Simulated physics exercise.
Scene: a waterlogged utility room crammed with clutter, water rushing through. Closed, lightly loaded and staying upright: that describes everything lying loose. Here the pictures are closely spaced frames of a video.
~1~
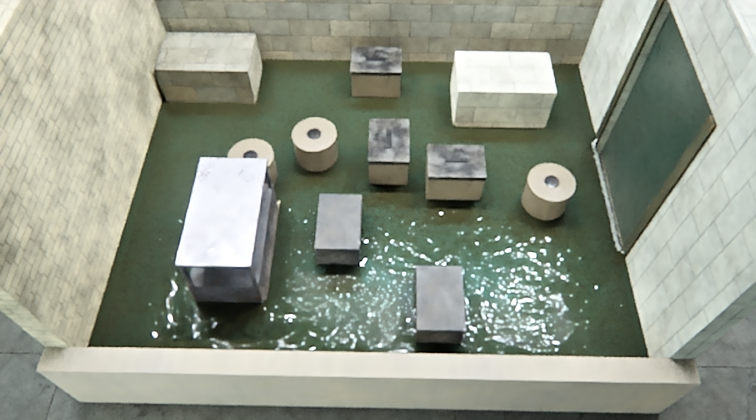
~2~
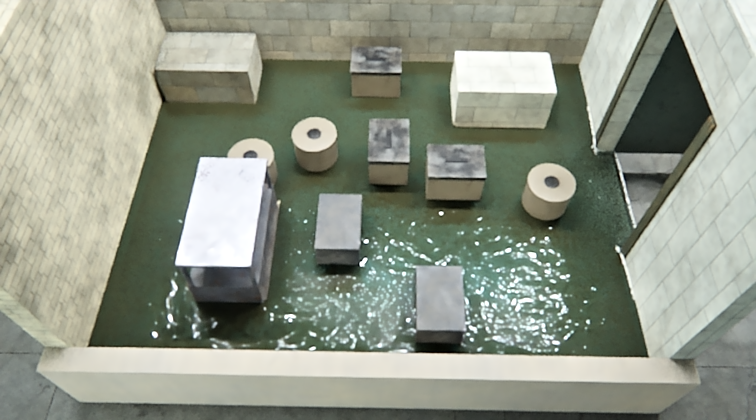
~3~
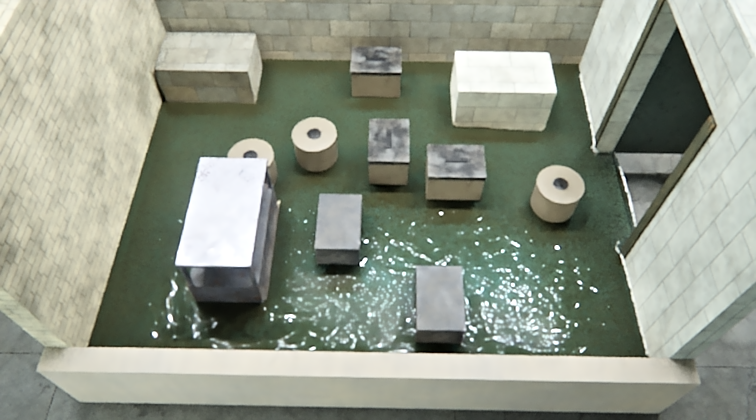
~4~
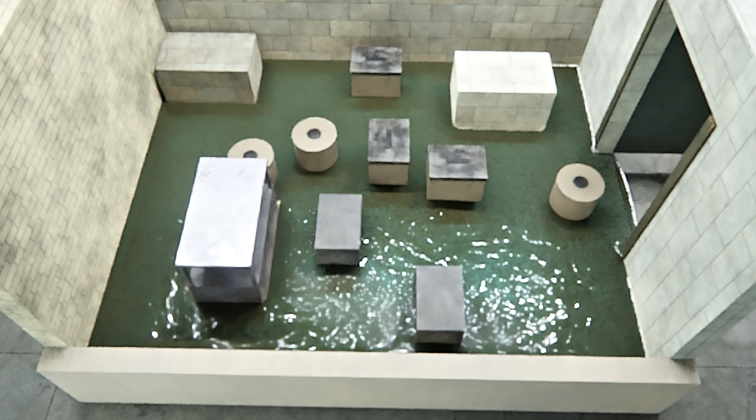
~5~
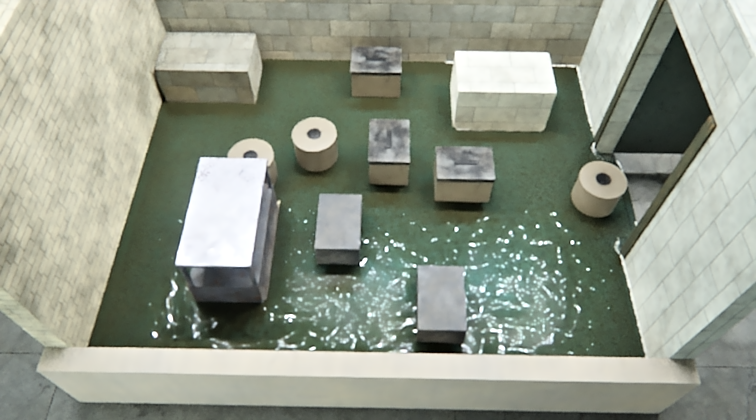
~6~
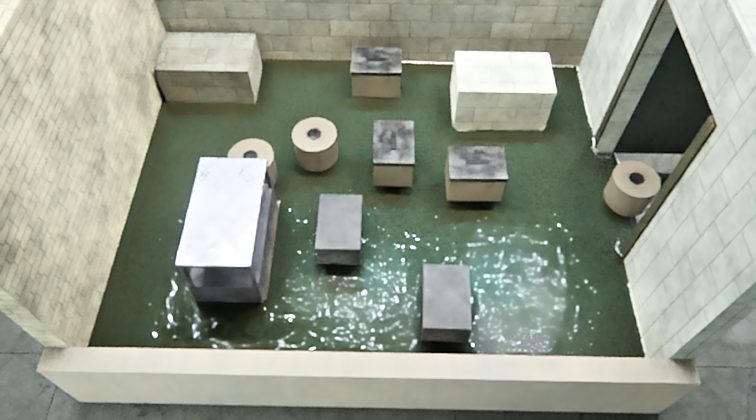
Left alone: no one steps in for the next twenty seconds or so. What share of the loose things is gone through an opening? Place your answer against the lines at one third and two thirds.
It sits at or past the two-thirds line.
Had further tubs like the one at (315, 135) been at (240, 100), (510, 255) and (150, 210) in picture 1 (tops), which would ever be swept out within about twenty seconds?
Outcome for each, listed in order: Does not leave, leaves, does not leave.
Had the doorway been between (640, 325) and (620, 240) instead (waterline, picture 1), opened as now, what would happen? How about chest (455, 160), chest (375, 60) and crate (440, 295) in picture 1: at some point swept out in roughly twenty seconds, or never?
Going through them in turn: Escaped; remains behind; escaped.
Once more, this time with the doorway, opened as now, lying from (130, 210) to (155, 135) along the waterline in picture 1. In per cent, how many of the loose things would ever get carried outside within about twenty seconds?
About 60 %.
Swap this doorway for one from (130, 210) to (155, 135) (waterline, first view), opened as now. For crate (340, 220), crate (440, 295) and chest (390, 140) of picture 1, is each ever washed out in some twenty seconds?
First one exits, second never exits, third exits.
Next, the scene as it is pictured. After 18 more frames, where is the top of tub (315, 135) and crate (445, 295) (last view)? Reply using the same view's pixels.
Approximately (414, 162) for the first and (599, 228) for the second.
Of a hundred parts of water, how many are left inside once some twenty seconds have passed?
44 %.
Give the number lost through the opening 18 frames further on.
That gives 3.
A moment on, 1 of 8 are out; 7 afloat.
Next, 3 of 8 are out; 5 afloat.
Later, 5 of 8 are out; 3 afloat.
In the end, 6 of 8 are out; 2 afloat.
